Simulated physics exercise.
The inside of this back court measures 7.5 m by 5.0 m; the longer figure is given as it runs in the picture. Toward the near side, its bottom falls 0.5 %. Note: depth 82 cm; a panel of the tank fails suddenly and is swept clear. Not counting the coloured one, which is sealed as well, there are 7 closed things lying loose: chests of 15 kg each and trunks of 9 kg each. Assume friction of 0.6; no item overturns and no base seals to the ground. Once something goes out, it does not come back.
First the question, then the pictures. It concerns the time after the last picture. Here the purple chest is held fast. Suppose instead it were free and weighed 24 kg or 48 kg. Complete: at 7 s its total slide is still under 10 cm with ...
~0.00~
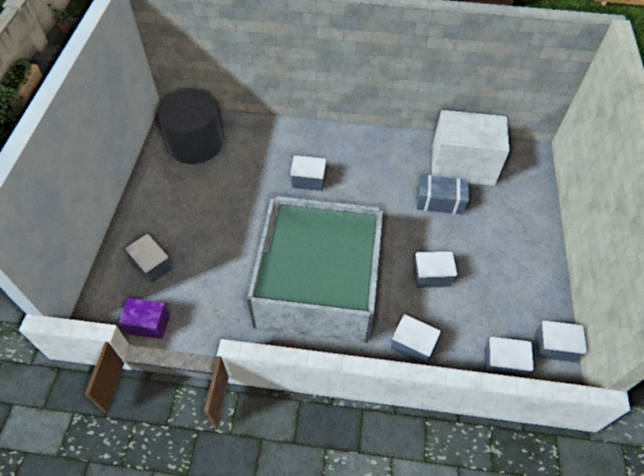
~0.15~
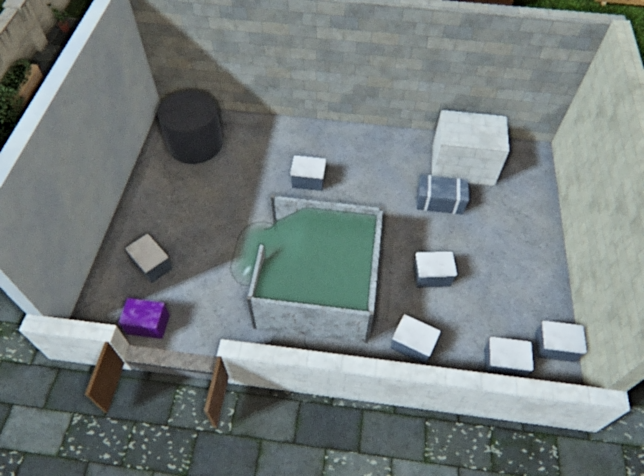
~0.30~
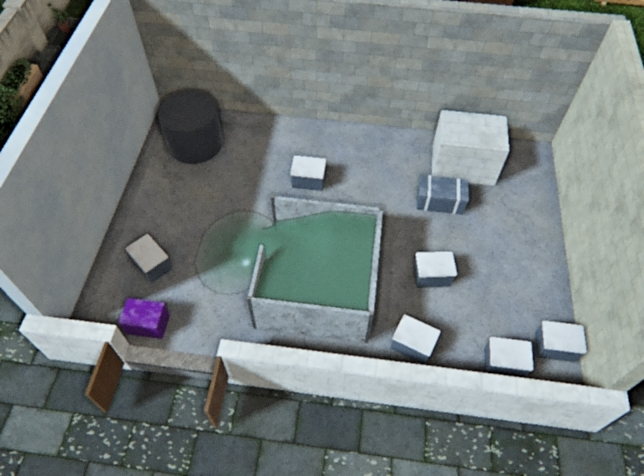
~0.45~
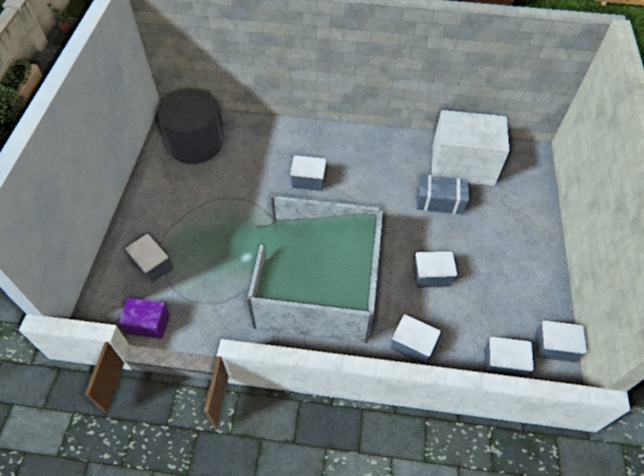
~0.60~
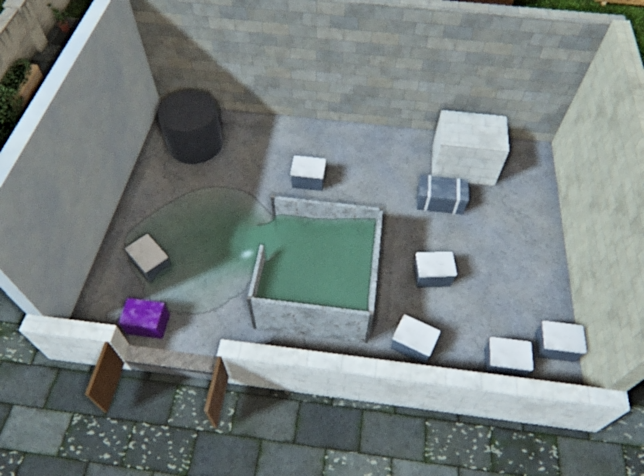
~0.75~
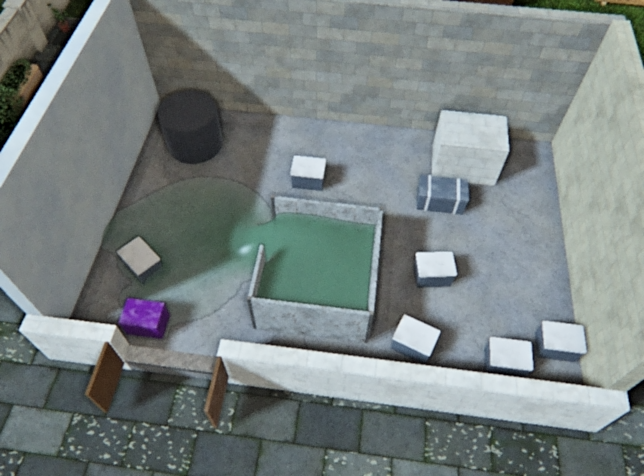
With neither weight.
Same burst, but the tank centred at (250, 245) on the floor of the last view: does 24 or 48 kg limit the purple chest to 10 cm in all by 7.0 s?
Well, in that case even the heavier fails.
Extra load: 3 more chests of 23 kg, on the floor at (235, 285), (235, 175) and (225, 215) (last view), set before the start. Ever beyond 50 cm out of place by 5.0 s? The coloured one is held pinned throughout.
One after another they come out within the mark, beyond the mark, beyond the mark.
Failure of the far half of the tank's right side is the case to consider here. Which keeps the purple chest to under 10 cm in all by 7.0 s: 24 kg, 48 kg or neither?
Then, in short, the smaller is plenty.
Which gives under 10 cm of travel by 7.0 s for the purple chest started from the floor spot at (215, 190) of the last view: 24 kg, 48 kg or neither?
Going by the scene, both weights fall short.
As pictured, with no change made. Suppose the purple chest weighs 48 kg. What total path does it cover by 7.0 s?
The total path comes to around 40 cm.
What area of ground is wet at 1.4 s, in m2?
My estimate is roughly 11.5 m2.
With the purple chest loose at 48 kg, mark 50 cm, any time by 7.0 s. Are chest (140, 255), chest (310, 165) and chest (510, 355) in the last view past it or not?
Taking them in order: Beyond the mark, within the mark, within the mark.
After 1.4 s the purple chest would be 0 cm from its start with 24 kg and 0 cm from its start with 48 kg; 3 cm of water round it then.
After 3.1 s the purple chest would be 106 cm from its start with 24 kg and 35 cm from its start with 48 kg; 9 cm of water round it then.
After 4.9 s the purple chest would be 129 cm from its start with 24 kg and 37 cm from its start with 48 kg; 6 cm of water round it then.
After 7.0 s the purple chest would be 129 cm from its start with 24 kg and 37 cm from its start with 48 kg; 6 cm of water round it then.
